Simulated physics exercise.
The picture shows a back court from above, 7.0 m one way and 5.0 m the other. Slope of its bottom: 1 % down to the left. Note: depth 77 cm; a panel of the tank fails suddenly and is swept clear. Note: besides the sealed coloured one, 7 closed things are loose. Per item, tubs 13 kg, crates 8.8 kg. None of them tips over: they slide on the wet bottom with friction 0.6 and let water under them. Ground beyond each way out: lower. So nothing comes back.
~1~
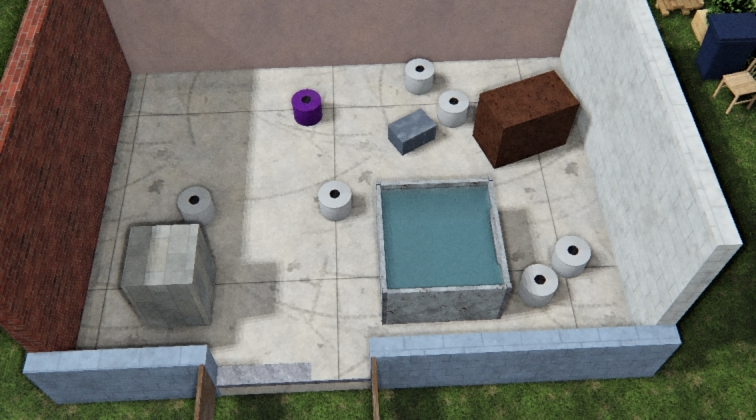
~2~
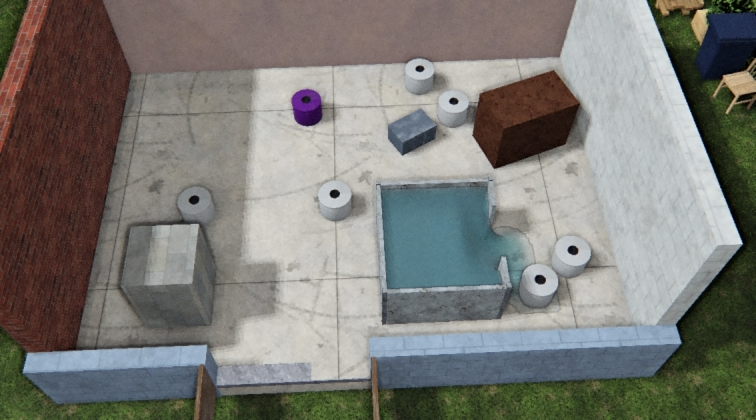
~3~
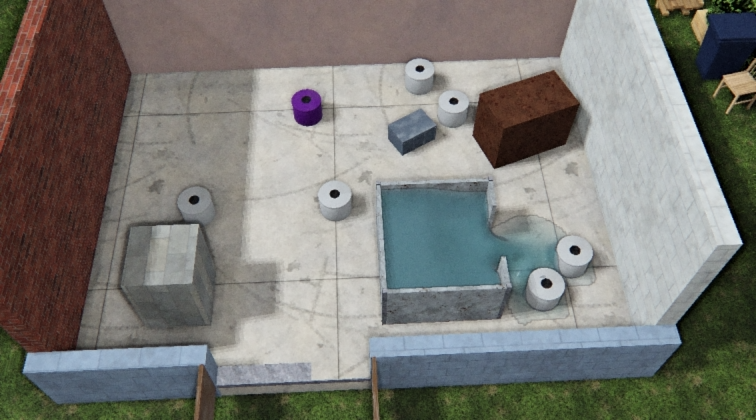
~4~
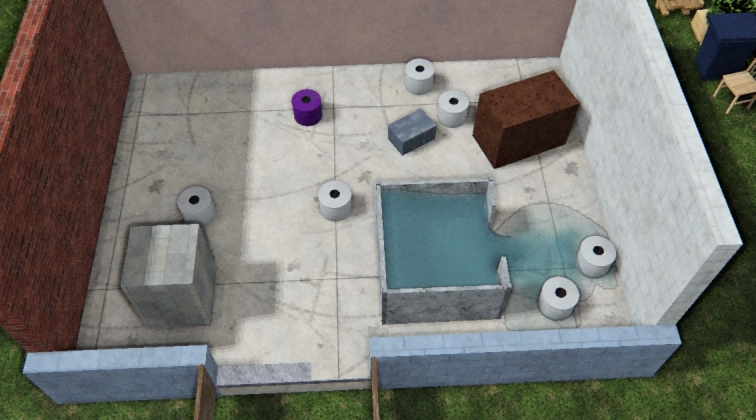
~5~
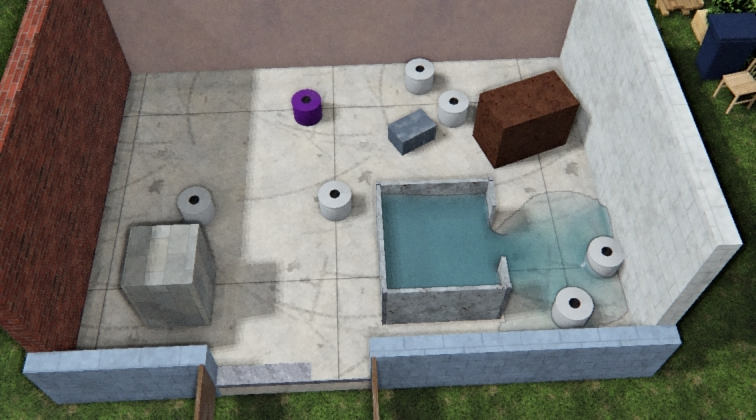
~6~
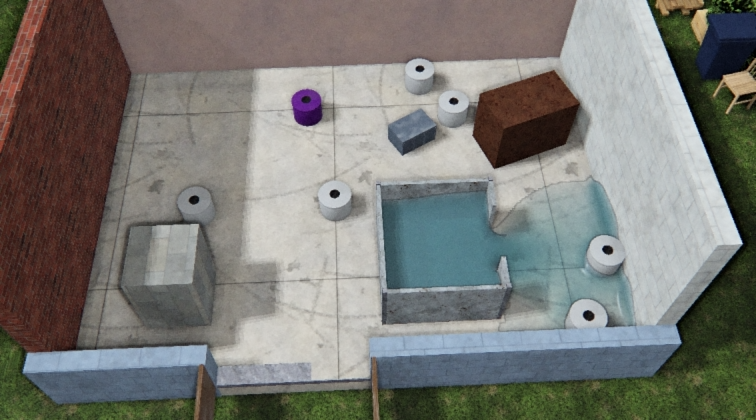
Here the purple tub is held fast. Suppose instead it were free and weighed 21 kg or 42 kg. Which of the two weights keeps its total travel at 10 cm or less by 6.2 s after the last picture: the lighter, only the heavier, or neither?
Watching this, I'd bet even the lighter version stays within bounds.
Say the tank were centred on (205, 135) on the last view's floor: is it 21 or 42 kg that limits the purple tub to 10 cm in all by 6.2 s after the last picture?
For that case: Both fail.
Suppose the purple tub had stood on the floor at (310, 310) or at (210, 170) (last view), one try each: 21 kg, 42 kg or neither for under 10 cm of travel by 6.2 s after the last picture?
At the first place the small mass does it, and at the second the small mass does it.
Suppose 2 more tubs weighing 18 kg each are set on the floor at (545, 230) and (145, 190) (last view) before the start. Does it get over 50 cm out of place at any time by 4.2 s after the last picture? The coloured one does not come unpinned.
Taking them as listed: Beyond and not beyond.
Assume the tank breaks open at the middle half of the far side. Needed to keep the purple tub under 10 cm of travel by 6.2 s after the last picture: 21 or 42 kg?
Then you need the heavier mass.
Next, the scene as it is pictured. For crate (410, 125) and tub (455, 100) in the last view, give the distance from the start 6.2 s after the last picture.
Net distance: First 20 cm, second 0 cm.
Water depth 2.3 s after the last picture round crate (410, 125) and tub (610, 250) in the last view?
0 and 14 cm.
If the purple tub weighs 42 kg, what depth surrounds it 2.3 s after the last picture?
Close to 0 cm deep.
Then, 0.6 s after the last picture the purple tub would be 0 cm from its start with 21 kg and 0 cm from its start with 42 kg; 0 cm of water round it then.
Then, 2.3 s after the last picture the purple tub would be 0 cm from its start with 21 kg and 0 cm from its start with 42 kg; 0 cm of water round it then.
Then, 4.2 s after the last picture the purple tub would be 0 cm from its start with 21 kg and 0 cm from its start with 42 kg; 2 cm of water round it then.
Then, 6.2 s after the last picture the purple tub would be 0 cm from its start with 21 kg and 0 cm from its start with 42 kg; 4 cm of water round it then.
